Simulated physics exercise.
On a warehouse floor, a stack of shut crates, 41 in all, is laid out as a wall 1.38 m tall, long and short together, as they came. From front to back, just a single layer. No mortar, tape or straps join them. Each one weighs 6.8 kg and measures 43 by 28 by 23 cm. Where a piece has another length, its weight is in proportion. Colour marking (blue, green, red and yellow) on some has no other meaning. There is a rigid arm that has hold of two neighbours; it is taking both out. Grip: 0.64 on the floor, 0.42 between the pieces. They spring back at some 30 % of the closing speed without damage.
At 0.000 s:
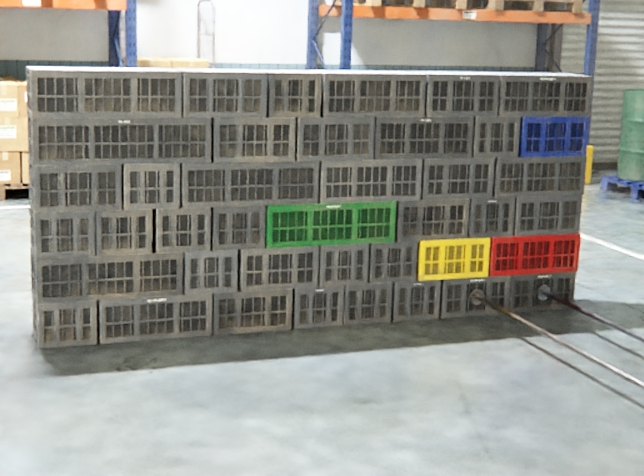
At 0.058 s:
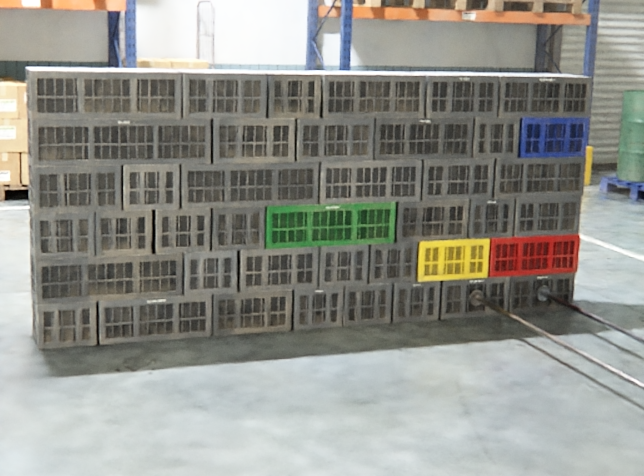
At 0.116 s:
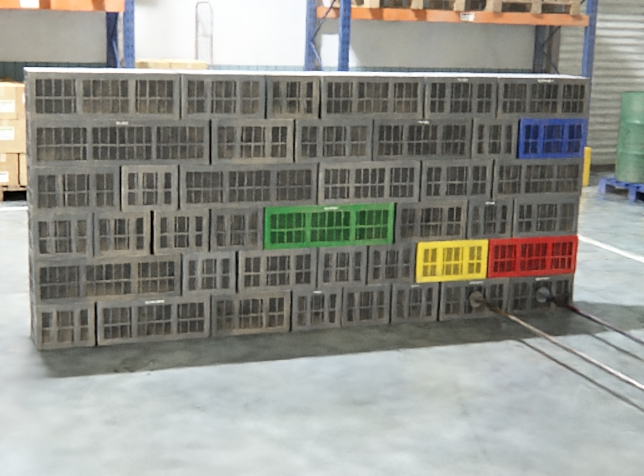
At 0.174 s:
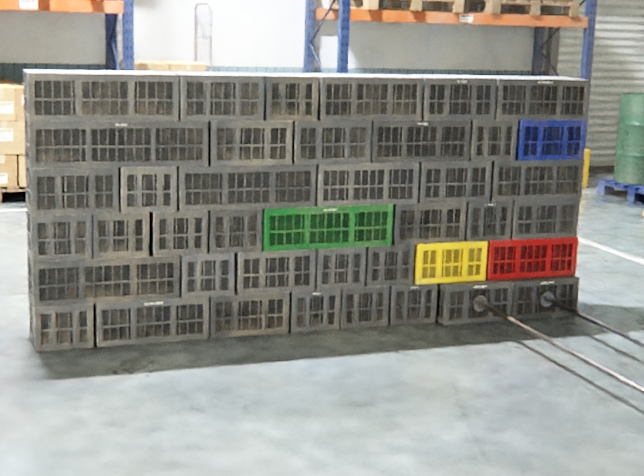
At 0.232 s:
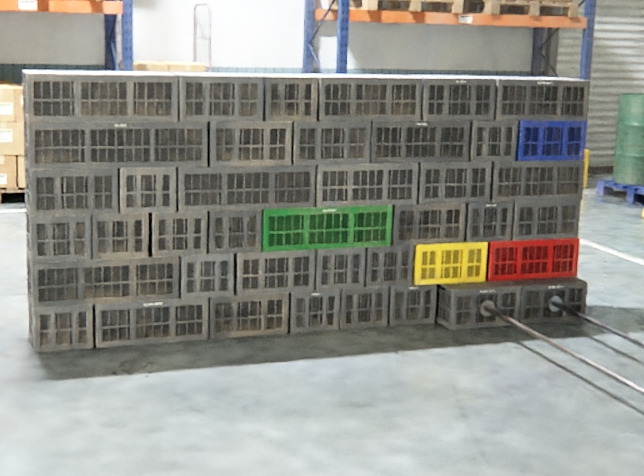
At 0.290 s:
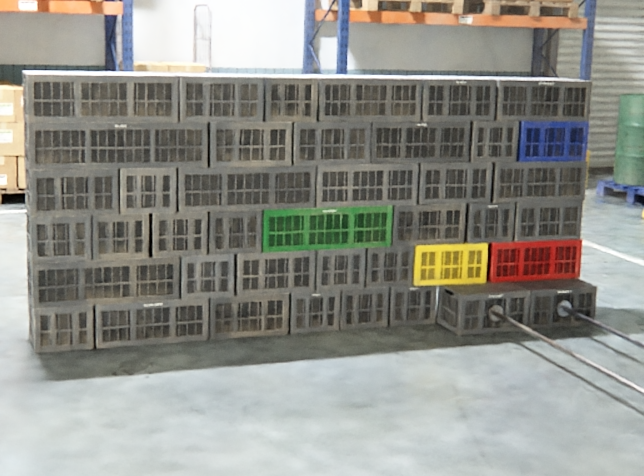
Two long rods slowly pull two grey crates out from the wall's bottom right.
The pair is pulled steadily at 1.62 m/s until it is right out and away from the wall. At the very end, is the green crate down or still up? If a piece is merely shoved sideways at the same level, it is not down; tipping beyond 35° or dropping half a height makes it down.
At the very end the green crate is still up.
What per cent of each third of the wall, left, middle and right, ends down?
0, 0 and 40 per cent, from left to right.
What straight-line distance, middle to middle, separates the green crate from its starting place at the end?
Distance start to end: Approx. 0 cm.
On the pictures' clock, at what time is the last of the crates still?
I'd put it around 2.5 seconds.
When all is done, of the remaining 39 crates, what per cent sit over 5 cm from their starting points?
It works out to 20 percent.
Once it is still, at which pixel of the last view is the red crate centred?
Around (535, 300).
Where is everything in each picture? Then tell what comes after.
In the first frame (each place is the centre of the face we see best), pulled crate (526, 285) not yet moving; green crate (333, 224); red crate (536, 255); blue crate (556, 137); the others all in place.
The second frame shows pulled crate (525, 286) not yet moving; green crate (333, 225).
The third frame shows pulled crate (524, 287) 10 mm out; green crate (331, 226).
The fourth frame shows pulled crate (529, 292) 7 cm out; green crate (330, 228).
The fifth frame shows pulled crate (537, 296) 17 cm out; green crate (329, 228); red crate (535, 259) moved 27 mm; 4 have shifted.
The sixth frame shows pulled crate (546, 301) 26 cm out; green crate (329, 229); red crate (538, 261) moved 51 mm; blue crate (555, 142) moved 32 mm; 8 have shifted.
By 0.42 s, none of the 39 other crates down, 9 disturbed; green crate unmoved; red crate tilted 5°.
By 0.70 s, 4 of the 39 other crates down; green crate unmoved; blue crate tilted 23°, 18 cm lower.
By 1.42 s, 5 of the 39 other crates down; green crate unmoved; blue crate tilted 61°, 59 cm lower.
By 1.92 s, 5 of the 39 other crates down; green crate unmoved; blue crate upside down.
When it is over (2.7 s), 5 of the 39 other crates down; green crate unmoved; blue crate upside down; yellow crate moved 35 mm. In pixels of the last frame, middles, green crate near (320, 224).
